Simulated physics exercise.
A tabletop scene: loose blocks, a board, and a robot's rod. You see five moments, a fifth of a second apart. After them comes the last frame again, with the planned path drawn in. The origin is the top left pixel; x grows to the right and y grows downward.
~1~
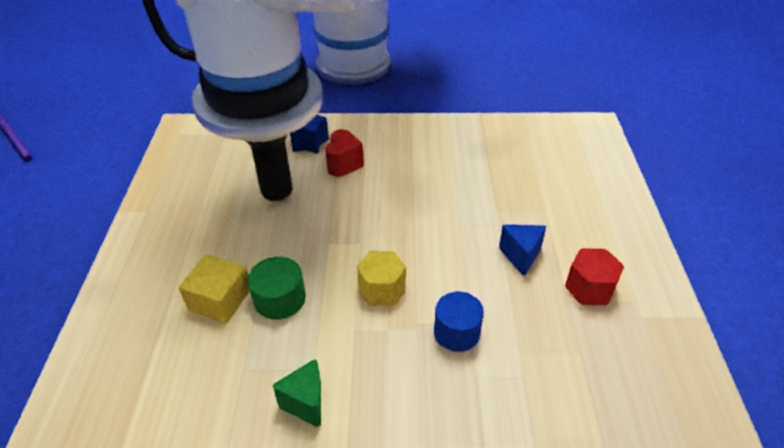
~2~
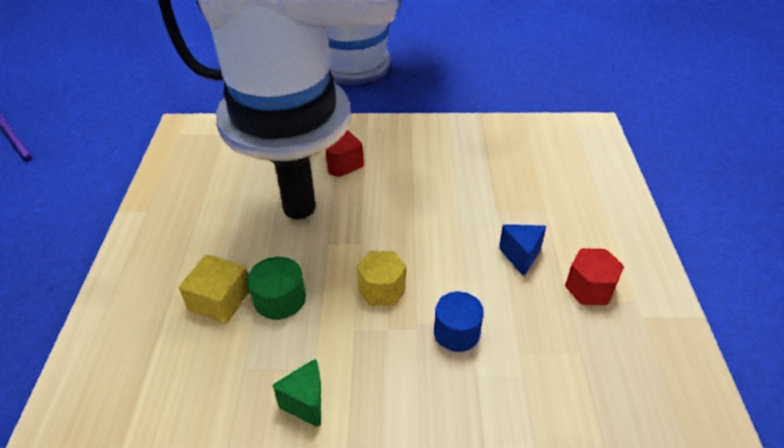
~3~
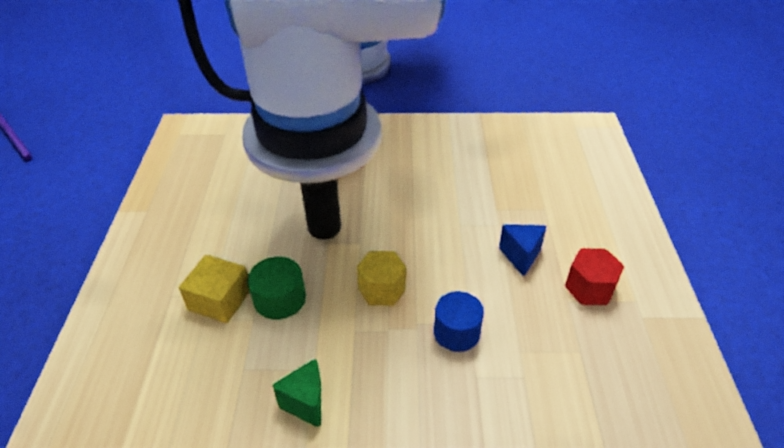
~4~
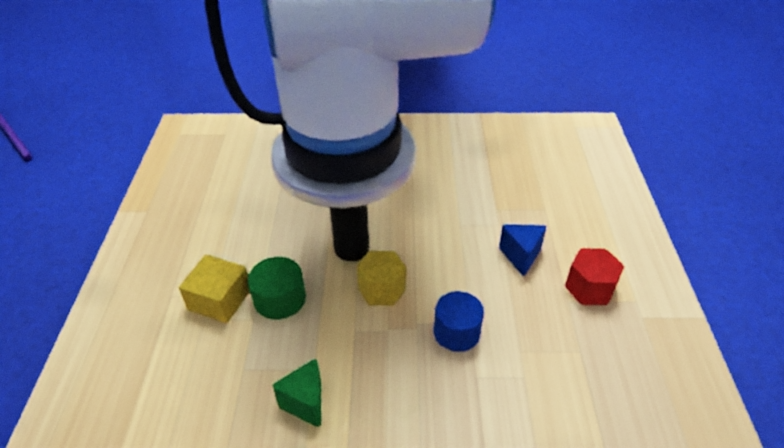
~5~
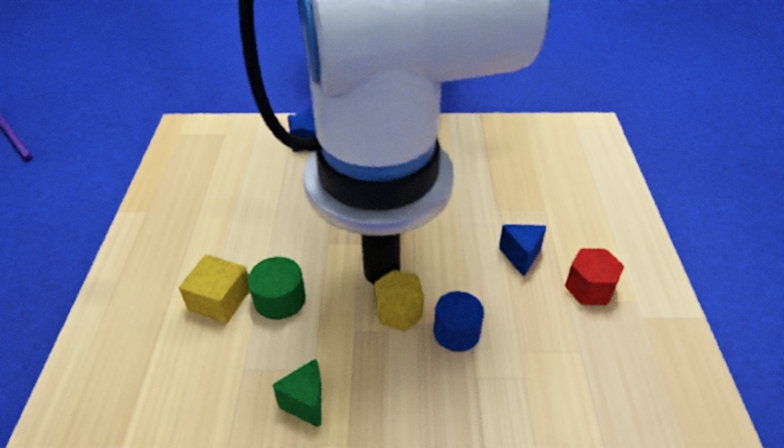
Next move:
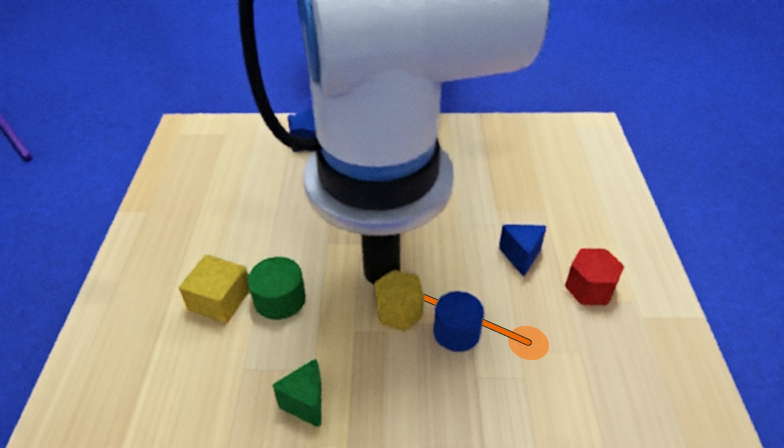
A robot arm moves its black rod diagonally across the board and nudges a yellow block.
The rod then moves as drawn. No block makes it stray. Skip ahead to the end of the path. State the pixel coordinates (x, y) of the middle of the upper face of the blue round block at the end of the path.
Expect it around (494, 344).
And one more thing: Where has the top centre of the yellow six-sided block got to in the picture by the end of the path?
I'd guess (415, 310).
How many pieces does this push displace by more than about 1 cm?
The count will be 2.
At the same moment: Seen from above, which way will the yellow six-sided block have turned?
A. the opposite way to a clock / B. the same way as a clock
The answer is B.
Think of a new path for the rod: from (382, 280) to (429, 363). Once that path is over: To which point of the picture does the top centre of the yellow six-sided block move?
Put as a pixel place, it's (443, 382).
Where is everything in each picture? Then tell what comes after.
The first picture shows tip of the rod at (277, 192), middles of tops, yellow six-sided block at (381, 266), blue round block at (460, 310), red six-sided block at (598, 264).
The second picture shows rod at (300, 209), nothing pushed.
The third picture shows rod at (325, 229), nothing pushed.
The fourth picture shows rod at (352, 250), nothing pushed.
The fifth picture shows rod at (382, 273), yellow six-sided block at (399, 288), blue round block at (460, 310), red six-sided block at (598, 264).
The line goes in a line from (382, 280) to (529, 343).
On the path given first. One third of the way, rod at (429, 292); yellow six-sided block at (414, 309), turned 50° clockwise; blue round block at (465, 314).
Two thirds of the way, rod at (479, 313); yellow six-sided block at (415, 310), turned 60° clockwise; blue round block at (486, 336).
At the end, rod at (531, 335); yellow six-sided block at (415, 310), turned 60° clockwise; blue round block at (494, 344); red six-sided block unmoved.
